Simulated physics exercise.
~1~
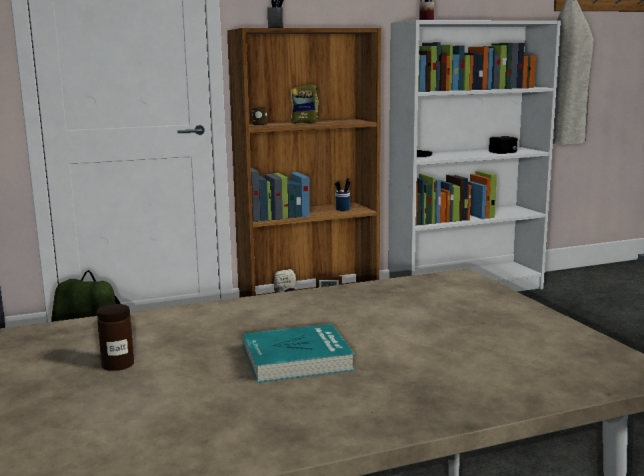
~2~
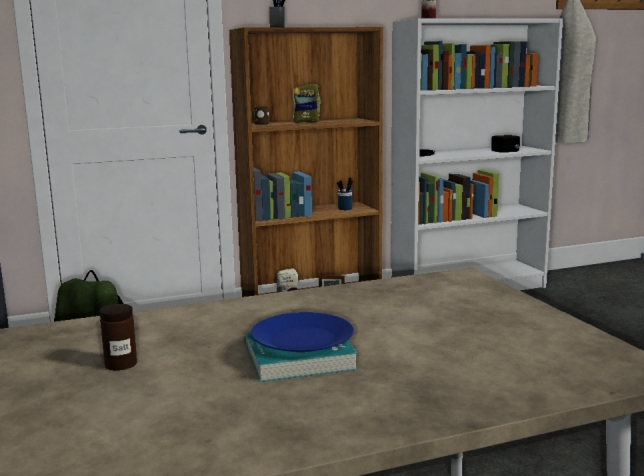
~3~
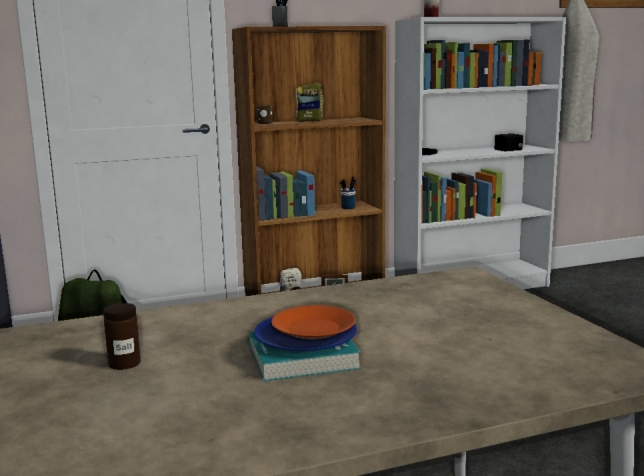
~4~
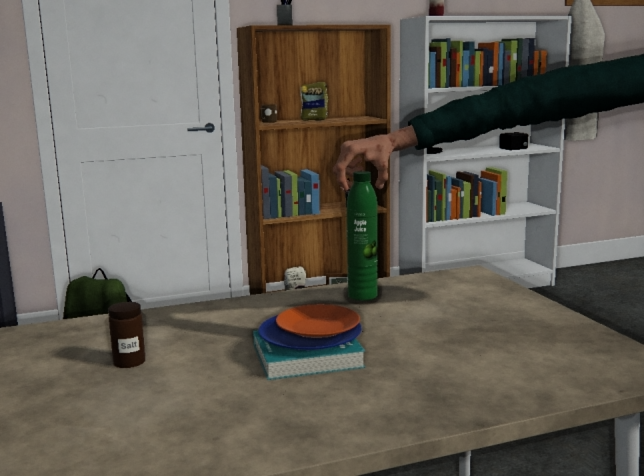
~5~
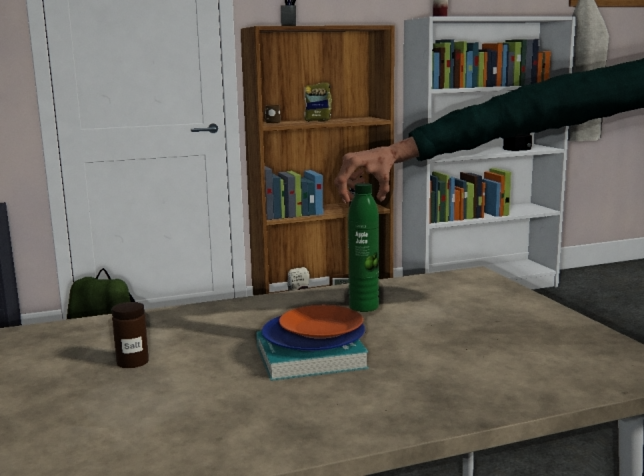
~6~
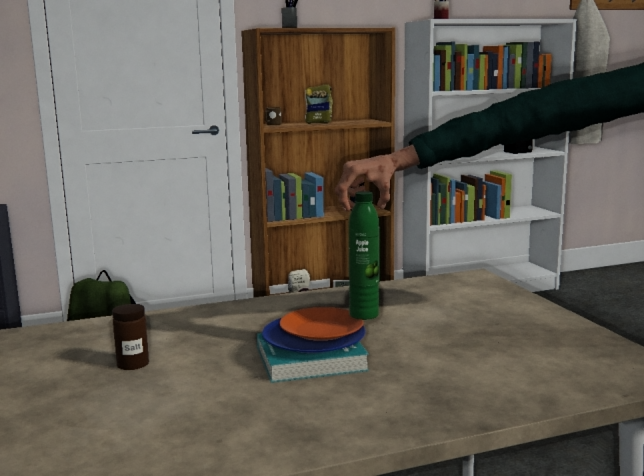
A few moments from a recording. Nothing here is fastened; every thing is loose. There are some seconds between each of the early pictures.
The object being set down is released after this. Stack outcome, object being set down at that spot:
Not safe.
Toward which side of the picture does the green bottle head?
It ends up further right.
Then, 0.40 s after the last picture, green bottle tipped 25° from how it was near (388, 260).
Then, 0.50 s after the last picture, green bottle now fallen.
Then, 0.60 s after the last picture, things are still on the move.
Then, 2.20 s after the last picture, nothing new.
At rest, fallen, green bottle; the other 4 in place. Seen from the same camera at the end, green bottle near (438, 330). The pile loses its balance.
